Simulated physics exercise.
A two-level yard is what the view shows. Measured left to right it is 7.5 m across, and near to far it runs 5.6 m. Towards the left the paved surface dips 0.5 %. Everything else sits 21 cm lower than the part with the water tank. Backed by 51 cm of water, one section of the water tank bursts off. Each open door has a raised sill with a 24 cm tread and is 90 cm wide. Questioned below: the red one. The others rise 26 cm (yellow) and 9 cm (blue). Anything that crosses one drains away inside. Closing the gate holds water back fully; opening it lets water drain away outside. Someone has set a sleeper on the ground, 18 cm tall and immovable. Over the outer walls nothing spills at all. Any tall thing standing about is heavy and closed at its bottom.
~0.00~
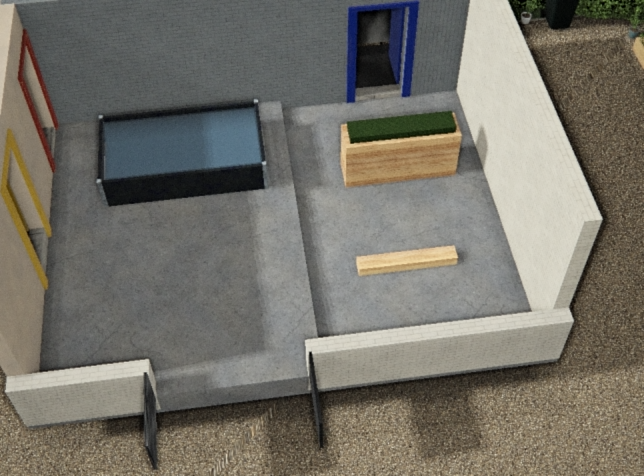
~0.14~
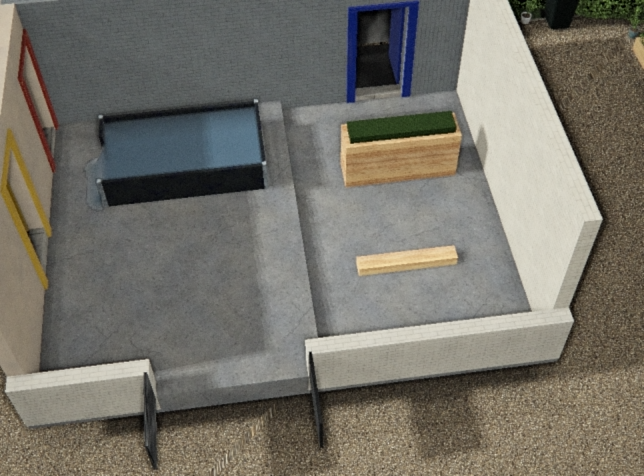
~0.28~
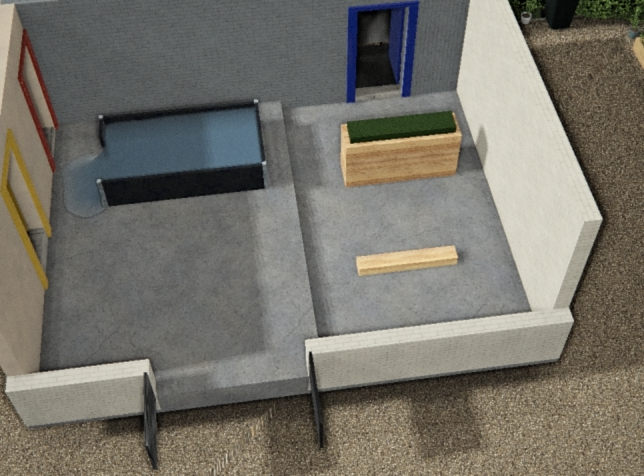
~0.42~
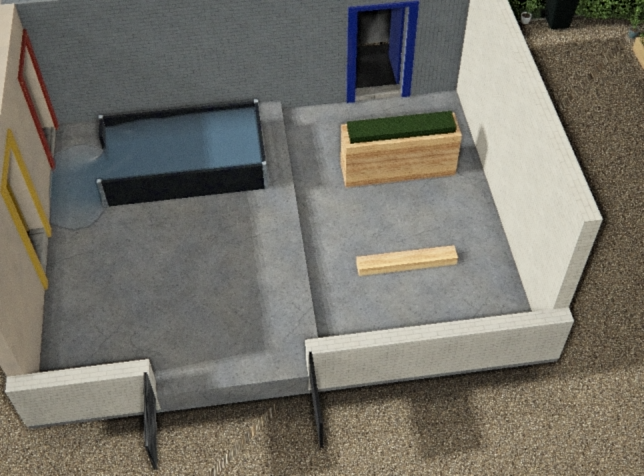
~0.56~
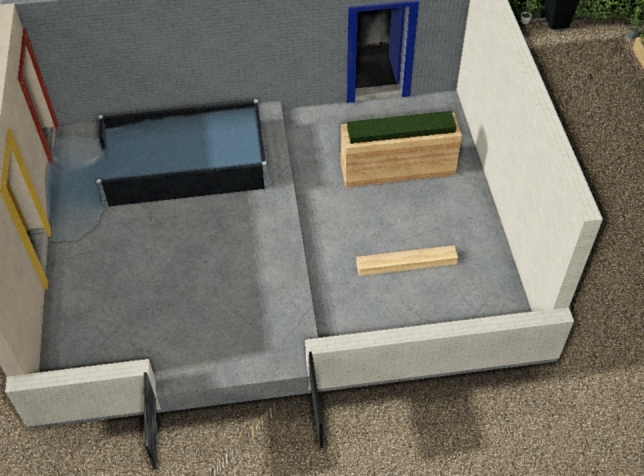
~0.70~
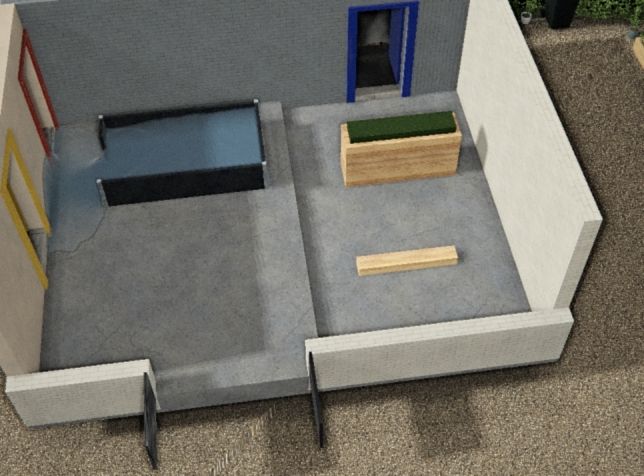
At first, a dark-sided tank of still blue water stands whole in a walled yard, near a wooden planter and a sleeper on the ground. Then its left end opens and a thin sheet of water slides out, spreading leftward across the grey paving towards the wall with the yellow door.
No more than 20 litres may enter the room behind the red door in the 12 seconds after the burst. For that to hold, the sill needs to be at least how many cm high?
At least 20 cm or so.
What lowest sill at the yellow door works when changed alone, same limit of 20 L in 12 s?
The yellow door needs around 9.0 cm.
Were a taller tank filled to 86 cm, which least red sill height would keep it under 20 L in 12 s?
Required height: Approx. 37 cm.
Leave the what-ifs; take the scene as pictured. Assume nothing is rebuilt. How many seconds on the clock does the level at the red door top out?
Peak: Close to 2.8 s.
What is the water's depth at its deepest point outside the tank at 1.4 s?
Max depth: Around 38 cm.
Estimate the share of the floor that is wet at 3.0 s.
I'd say near 30 percent.
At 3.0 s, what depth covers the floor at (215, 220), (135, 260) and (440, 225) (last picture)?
The three readings, in order, are 0, 2 and 0 cm.
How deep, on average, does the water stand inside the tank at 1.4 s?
The mean depth is about 37 cm.
After 1.4 s water covers 10 % of the floor, deepest (38 cm) near (63, 189); 16 cm at the red door, 10 litres in over its 9 cm sill.
After 3.0 s water covers 30 % of the floor, deepest (32 cm) near (57, 124); 20 cm at the red door, 64 litres in over its 9 cm sill.
After 12.0 s water covers 95 % of the floor, deepest (8 cm) near (63, 197); 7 cm at the red door, 136 litres in over its 9 cm sill.
At the red door as built, the water arrived by 0.6 s and peaked near 20 cm at 2.8 s.
With a sill of 17.5 cm, 32 litres would have come in within the 12 s; with 23.5 cm, 8 litres. So under 20 litres takes about 20 cm.
